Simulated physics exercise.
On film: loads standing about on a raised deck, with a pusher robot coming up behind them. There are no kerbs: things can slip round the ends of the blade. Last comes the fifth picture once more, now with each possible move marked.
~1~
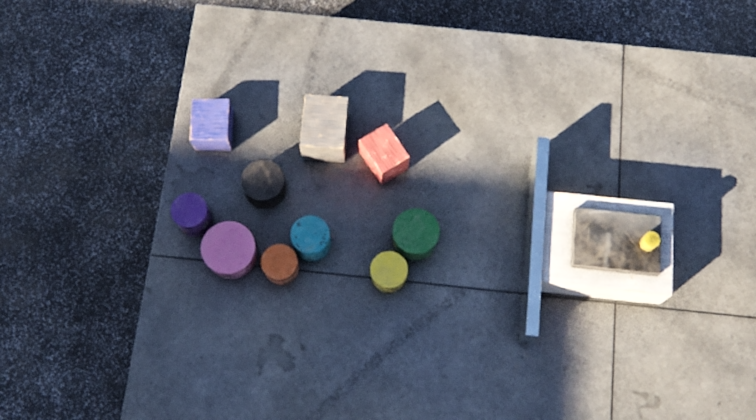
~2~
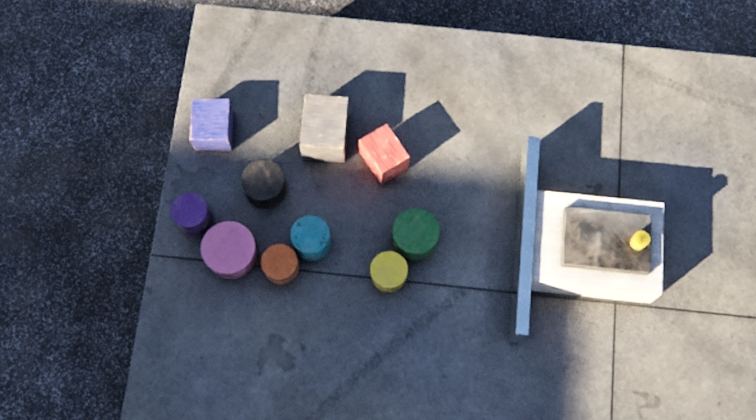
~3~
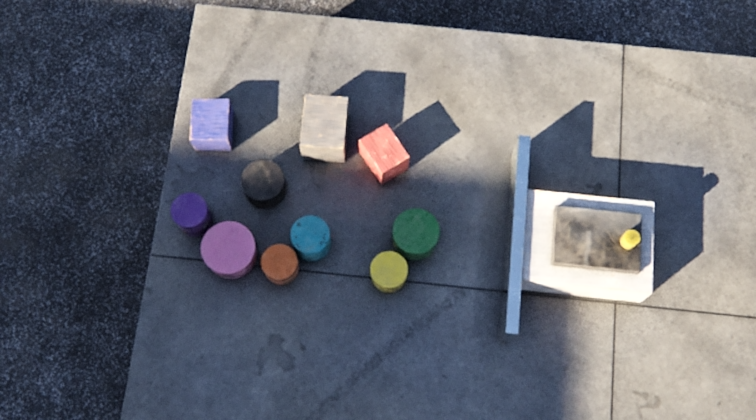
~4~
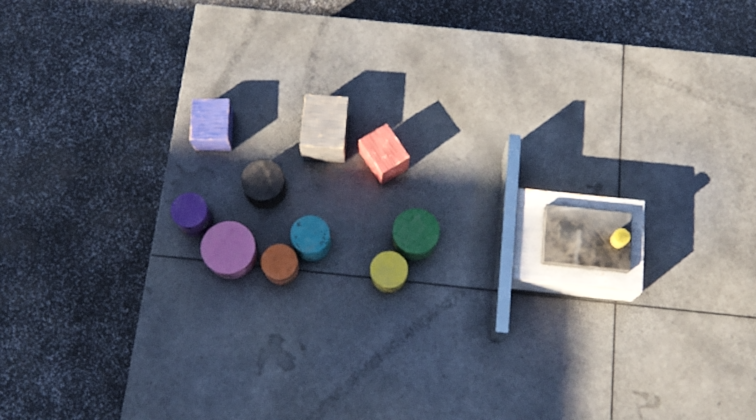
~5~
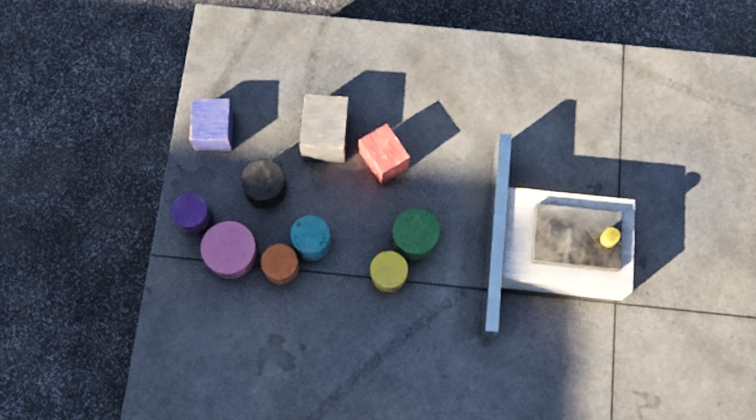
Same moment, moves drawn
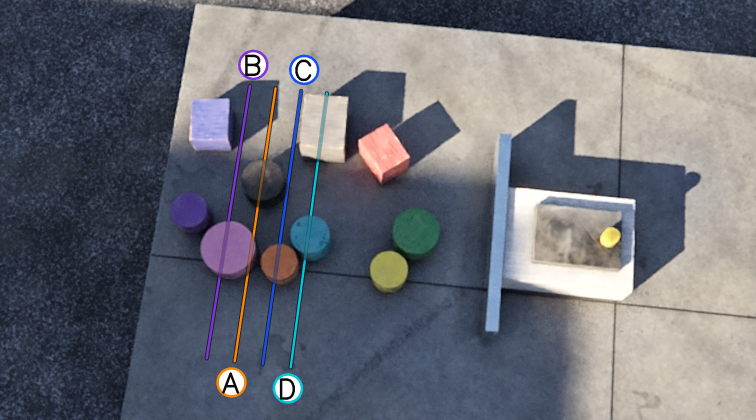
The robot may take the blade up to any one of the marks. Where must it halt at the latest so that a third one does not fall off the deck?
The farthest such stop is B.
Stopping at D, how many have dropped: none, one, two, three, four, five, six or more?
The count is none.
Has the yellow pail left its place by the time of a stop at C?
Yes.
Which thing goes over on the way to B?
It is the blue crate.
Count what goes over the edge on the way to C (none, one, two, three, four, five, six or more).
By then, none.
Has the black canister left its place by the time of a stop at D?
Yes.
On the marked copy, A at (256, 219); B at (229, 216); C at (283, 222); D at (310, 224).
Taking B. A third of the way, robot (471, 226); red crate (376, 153); yellow pail (371, 271).
Two thirds of the way, robot (374, 217); pink pail (208, 256); black canister (249, 177).
When it is over, robot (298, 209); blue crate over the edge; purple pail (158, 197); one fallen.
As for the rest, A is within the limit but short; C is within the limit but short; D is within the limit but short.
